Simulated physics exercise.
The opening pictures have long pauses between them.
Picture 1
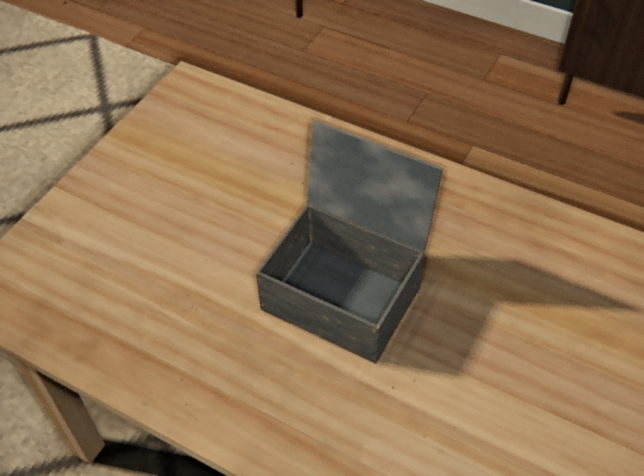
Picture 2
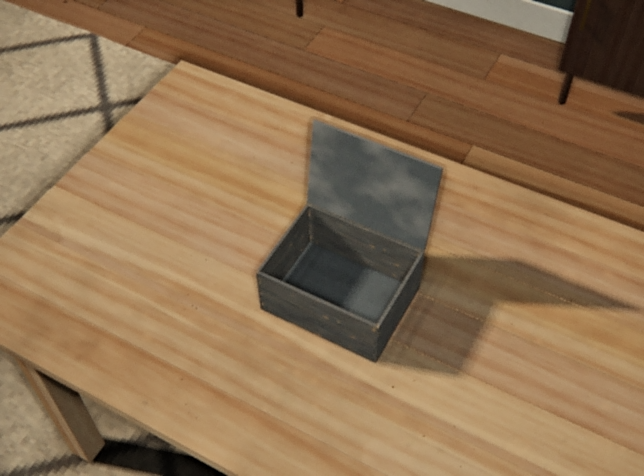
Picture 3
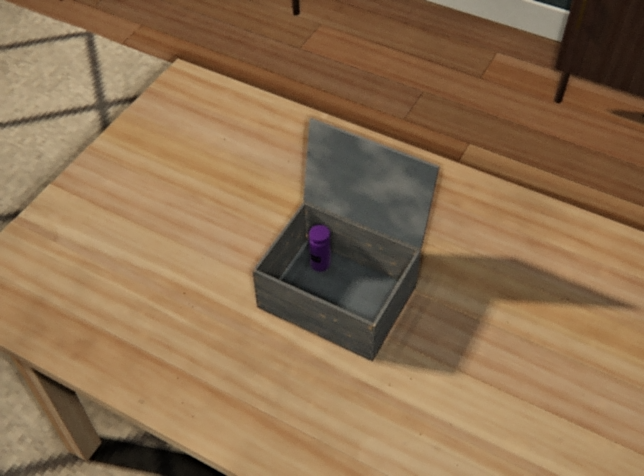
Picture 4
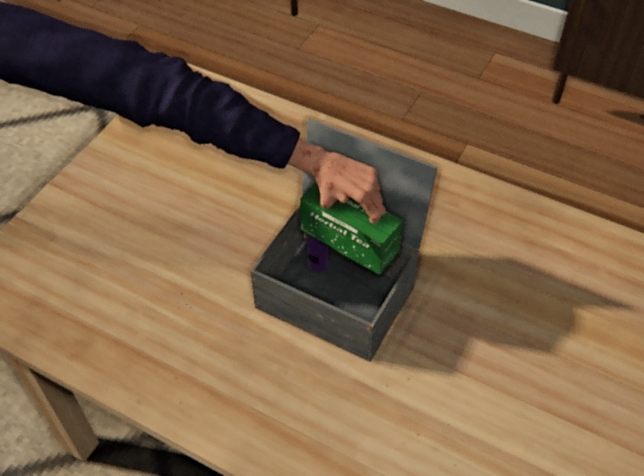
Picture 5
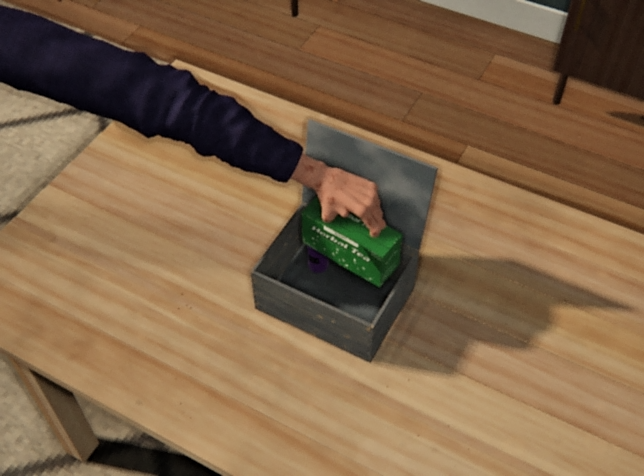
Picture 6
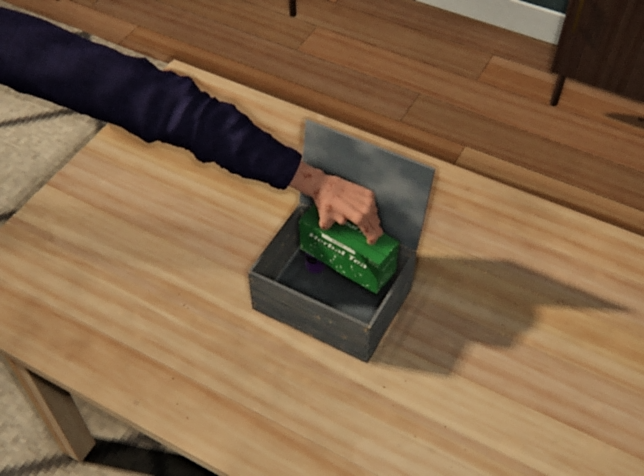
The video shows an open, empty gray box on a wooden table, then a small purple shaker inside it, before a dark-sleeved arm reaches in from the left and lowers a green herbal tea carton slightly into the box.
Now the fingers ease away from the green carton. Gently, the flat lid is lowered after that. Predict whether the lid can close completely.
The lid is going to drop into place.
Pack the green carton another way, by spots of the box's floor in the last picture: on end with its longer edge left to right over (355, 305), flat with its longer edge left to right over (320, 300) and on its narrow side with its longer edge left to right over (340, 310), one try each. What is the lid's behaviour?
Try one: Not closed. Try two: Closed. Try three: Closed.
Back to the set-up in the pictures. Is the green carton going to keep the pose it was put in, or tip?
At the finish it goes crooked.
Then, 1.00 s on from there, lid starting down; green carton on its side near (323, 287); purple shaker shifted a little.
Then, 1.80 s on from there, lid 45° above the rim; green carton on its side near (323, 287); purple shaker shifted a little.
In the end, lid shut; toppled in the box, green carton; purple shaker unmoved. At the end, from the last picture's camera, green carton near (323, 287).
